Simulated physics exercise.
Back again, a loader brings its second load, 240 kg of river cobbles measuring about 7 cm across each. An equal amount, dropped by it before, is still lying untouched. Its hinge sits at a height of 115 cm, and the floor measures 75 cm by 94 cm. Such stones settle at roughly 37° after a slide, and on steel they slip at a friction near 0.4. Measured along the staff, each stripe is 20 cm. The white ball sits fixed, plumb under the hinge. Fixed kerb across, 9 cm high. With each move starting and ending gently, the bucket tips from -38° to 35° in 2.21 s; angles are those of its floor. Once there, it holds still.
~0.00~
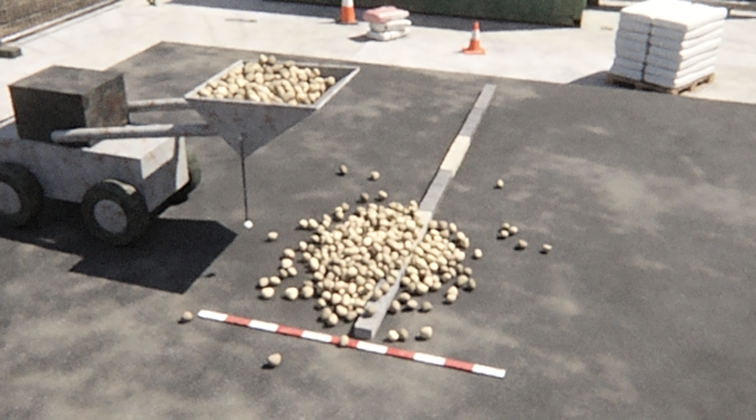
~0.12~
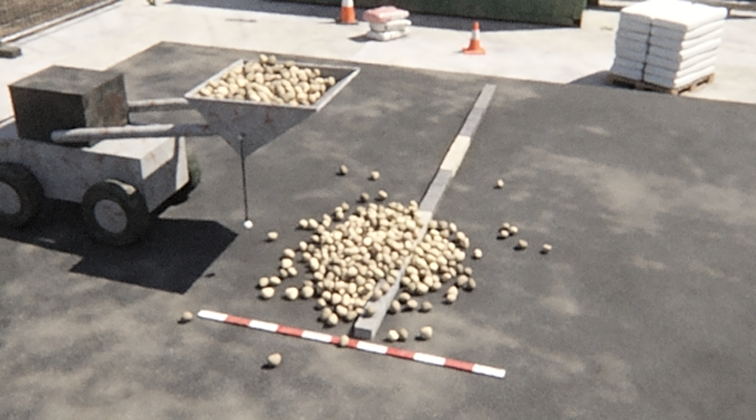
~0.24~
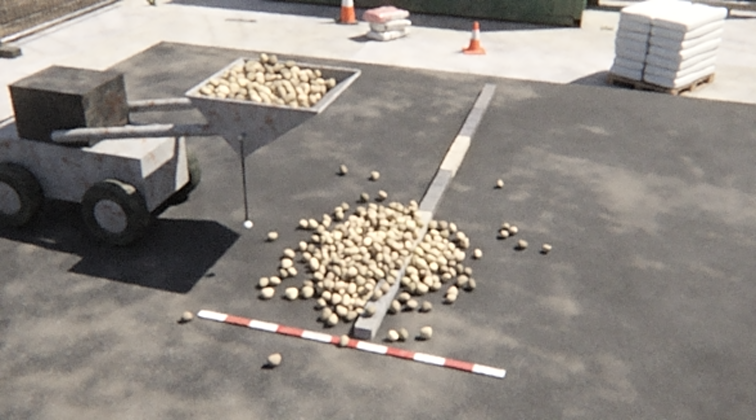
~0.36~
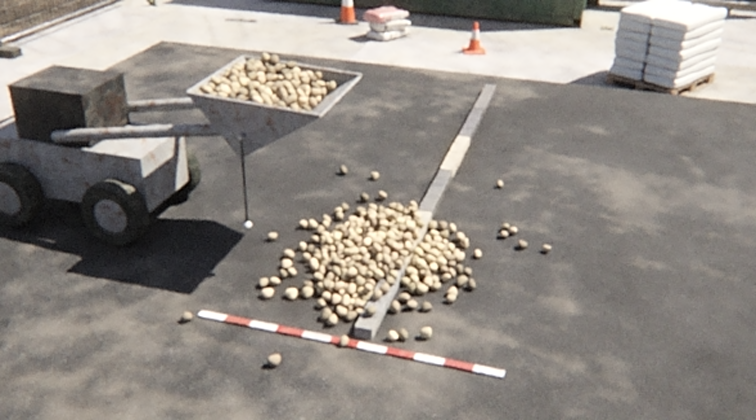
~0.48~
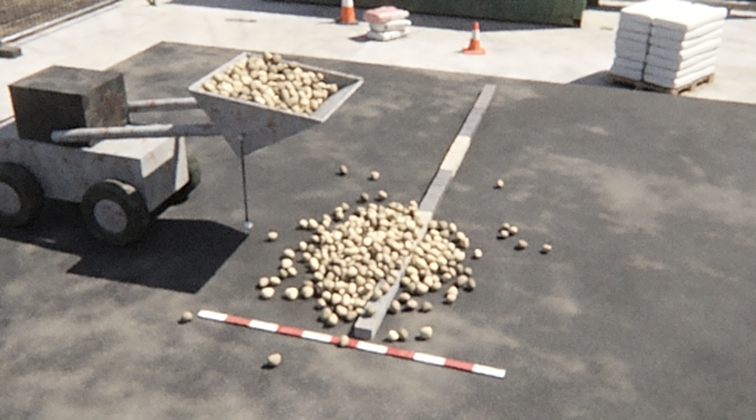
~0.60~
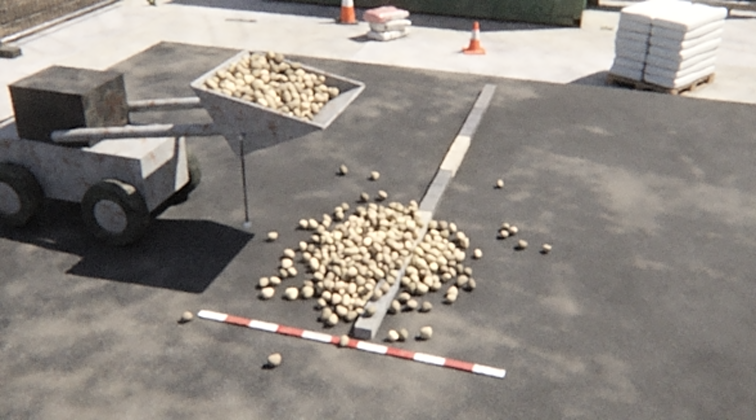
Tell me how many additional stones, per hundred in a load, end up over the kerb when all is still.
Some 16 in every hundred.
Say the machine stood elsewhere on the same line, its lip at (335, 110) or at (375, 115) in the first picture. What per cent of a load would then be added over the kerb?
About 50 per cent from the first spot and 90 per cent from the second.
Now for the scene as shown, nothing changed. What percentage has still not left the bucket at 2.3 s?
Close to 20 per cent of the load.
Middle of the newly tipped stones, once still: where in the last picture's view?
Roughly at pixel (364, 240).
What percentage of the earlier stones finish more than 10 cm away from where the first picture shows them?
Close to 10 per cent.
After 1.7 s the floor is at 24°; in per cent of one load, 94 in the bucket, 90 on this side of the kerb, 17 over the kerb; the foremost stones are at (505, 237).
After 2.3 s the floor is at 35°; in per cent of one load, 21 in the bucket, 161 on this side of the kerb, 19 over the kerb; the foremost stones are at (505, 237).
After 2.7 s the floor is at 35°; in per cent of one load, 0 in the bucket, 174 on this side of the kerb, 26 over the kerb; the foremost stones are at (506, 237).
After 5.1 s the floor is at 35°; in per cent of one load, 0 in the bucket, 168 on this side of the kerb, 32 over the kerb; the foremost stones are at (511, 244). Net gain over the kerb, 16.
